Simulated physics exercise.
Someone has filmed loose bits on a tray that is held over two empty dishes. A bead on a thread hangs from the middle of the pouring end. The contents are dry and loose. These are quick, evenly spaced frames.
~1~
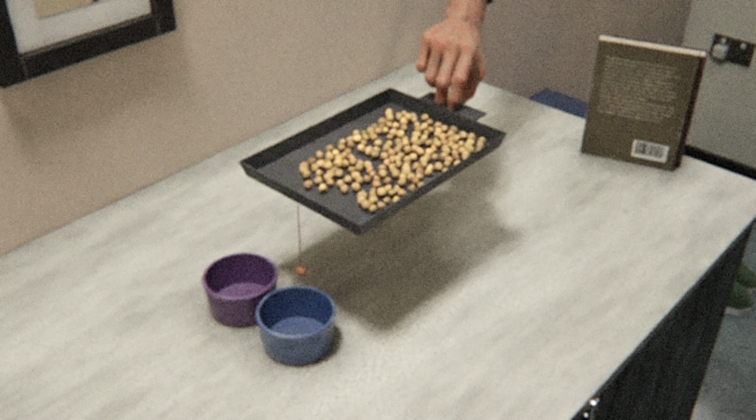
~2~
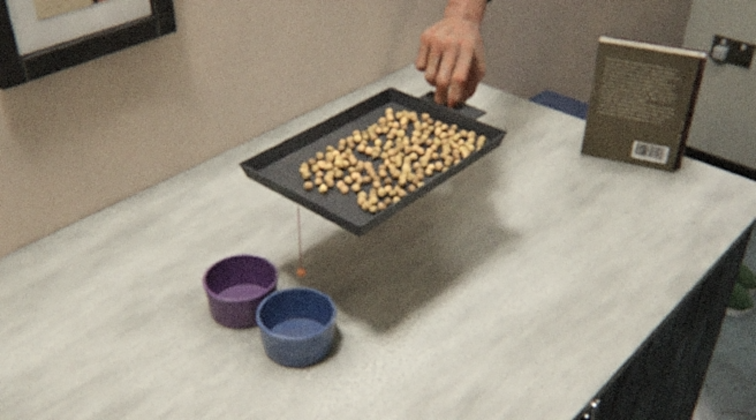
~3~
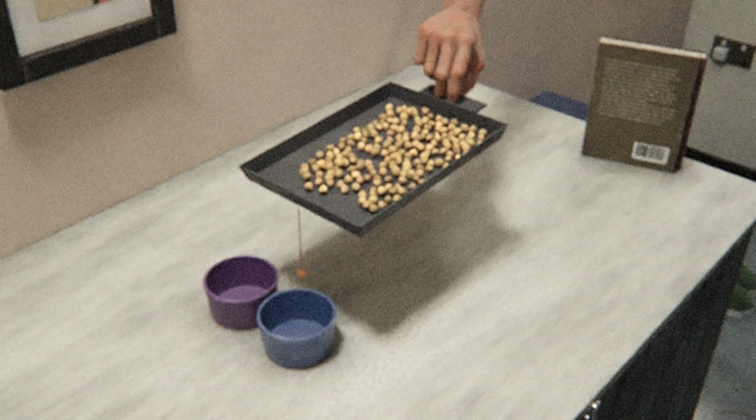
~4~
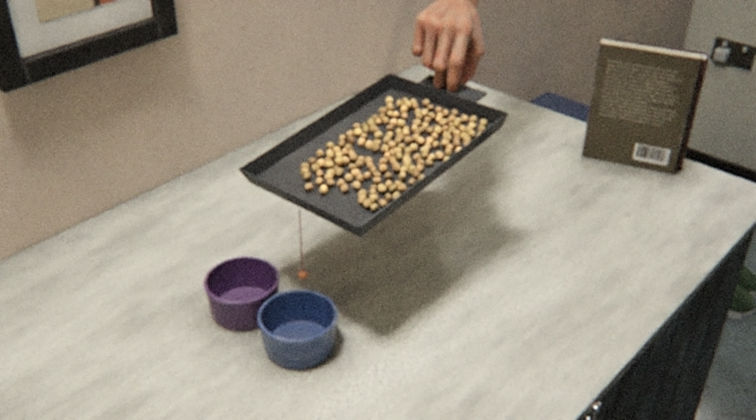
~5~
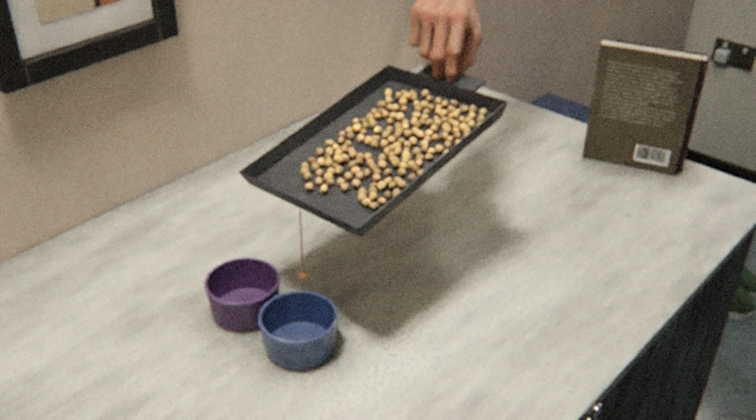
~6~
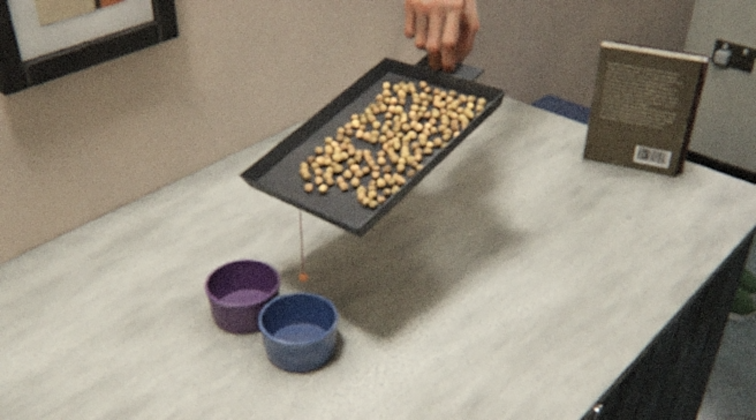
A dark tray of dried chickpeas, held by a hand at its far end above a purple dish and a blue one, started nearly level, then gradually tilted a little as the hand raised that end.
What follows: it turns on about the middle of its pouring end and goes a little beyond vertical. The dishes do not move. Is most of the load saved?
They take the larger part between them.
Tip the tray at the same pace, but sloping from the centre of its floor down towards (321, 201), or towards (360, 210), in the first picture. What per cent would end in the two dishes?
Near 60 % and 20 %.
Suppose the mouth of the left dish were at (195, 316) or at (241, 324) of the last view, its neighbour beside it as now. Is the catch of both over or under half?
At the first place the smaller part, at the second under half.
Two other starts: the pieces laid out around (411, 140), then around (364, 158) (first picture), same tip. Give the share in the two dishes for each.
About 80 and 70 per cent.
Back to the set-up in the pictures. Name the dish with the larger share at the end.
Fuller: The left one.
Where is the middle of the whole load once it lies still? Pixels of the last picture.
Near (244, 308).
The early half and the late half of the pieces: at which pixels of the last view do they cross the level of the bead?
First near (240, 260), later near (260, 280).
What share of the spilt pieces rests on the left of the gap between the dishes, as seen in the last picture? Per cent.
It comes to 90 per cent or so.
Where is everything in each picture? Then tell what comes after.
Corners of the pouring end (246, 161) and (359, 220), level; middle of the load (401, 156), dried chickpeas; left dish (213, 305); right dish (269, 343); bead on its thread (301, 271), in the first picture.
Corners of the pouring end (246, 163) and (360, 222), level; middle of the load (401, 156), in the second picture.
Corners of the pouring end (246, 165) and (359, 222), tipped barely, lowest at the left corner; middle of the load (402, 152), in the third picture.
Corners of the pouring end (246, 168) and (359, 223), tipped a little, lowest at the left corner; middle of the load (402, 147), in the fourth picture.
Corners of the pouring end (246, 171) and (358, 223), tipped a little, lowest at the left corner; middle of the load (401, 141), in the fifth picture.
Corners of the pouring end (245, 174) and (357, 224), tipped a little, lowest at the left corner; middle of the load (400, 136); left dish (216, 311); right dish (272, 349), in the sixth picture.
Just after the last frame, tray tipped steeply; almost all on the tray; just a few in the air.
A moment on, tray tipped right over; the larger part on the tray; just a few in the right dish; about a tenth in the left dish; about a tenth outside both; just a few in the air.
Further on, tray tipped past a quarter turn; about a tenth in the right dish; roughly half in the left dish; roughly a quarter outside both; just a few in the air.
When it is over, tray tipped past a quarter turn; about a tenth in the right dish; roughly half in the left dish; roughly a quarter outside both; just a few in the air.
